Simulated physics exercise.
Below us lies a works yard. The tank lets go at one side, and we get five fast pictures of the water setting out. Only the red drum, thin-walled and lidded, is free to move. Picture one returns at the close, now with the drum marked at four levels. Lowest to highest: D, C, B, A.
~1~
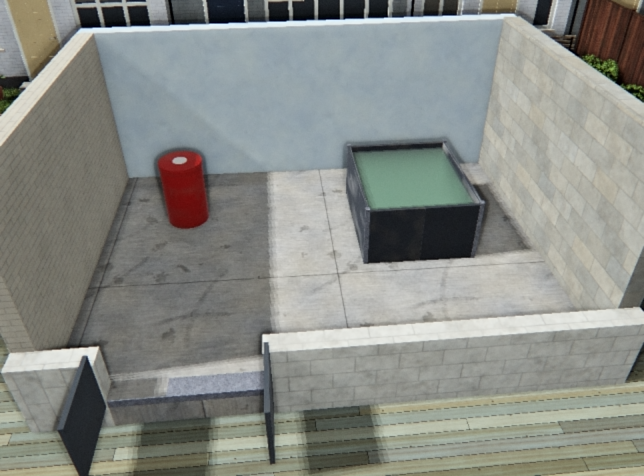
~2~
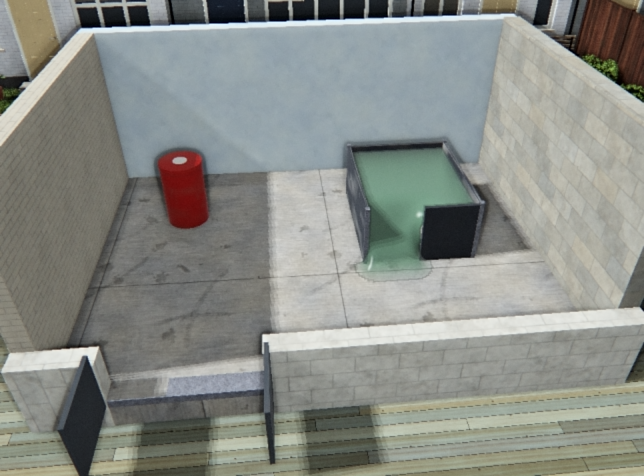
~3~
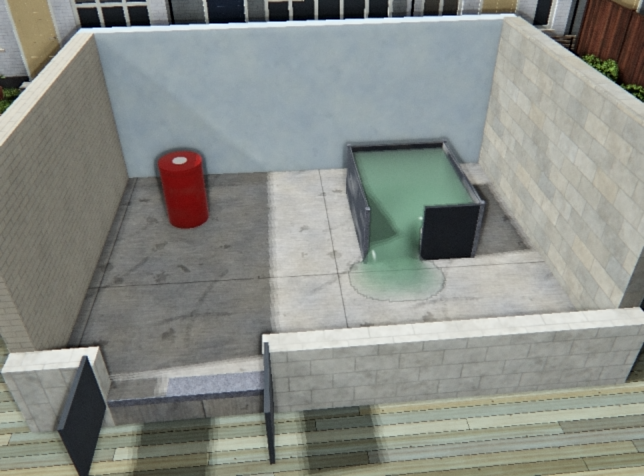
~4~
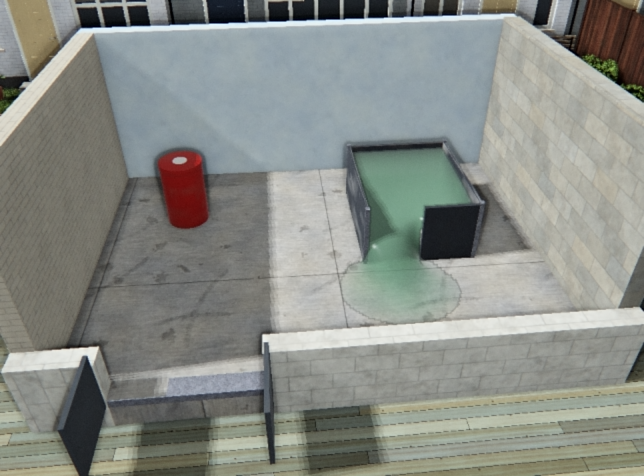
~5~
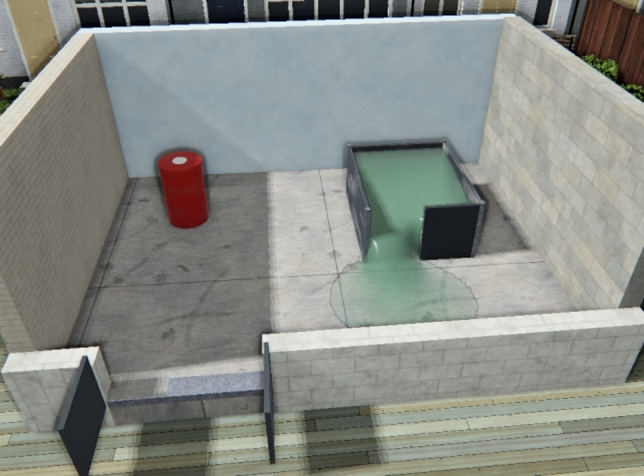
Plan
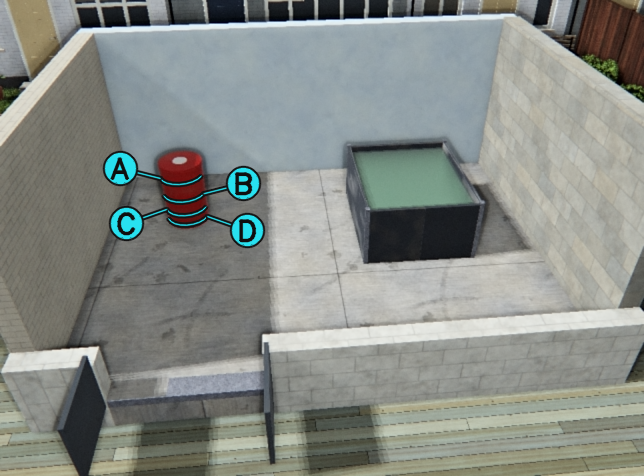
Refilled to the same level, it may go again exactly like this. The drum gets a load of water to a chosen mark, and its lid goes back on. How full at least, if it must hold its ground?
That is level D.
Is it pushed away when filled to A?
No, not at all.
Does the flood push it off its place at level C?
No, not at all.
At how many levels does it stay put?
All of the four.
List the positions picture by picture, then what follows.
Lid of the red drum at (179, 161); tank full, its middle at (409, 178); open gate at (182, 344).
Water covers 1 % of the ground and is seen nearest the drum at (364, 265).
Water covers 3 % of the ground and is seen nearest the drum at (356, 274).
Water covers 6 % of the ground and is seen nearest the drum at (355, 271).
Lid of the red drum at (179, 161); water covers 9 % of the ground and is seen nearest the drum at (351, 274).
On the marked copy, A at (179, 184); B at (182, 202); C at (184, 215); D at (186, 225); from the bottom up D, C, B, A.
For level A, it does not move.
For level B, it does not move.
For level C, it does not move.
For level D, it does not move.
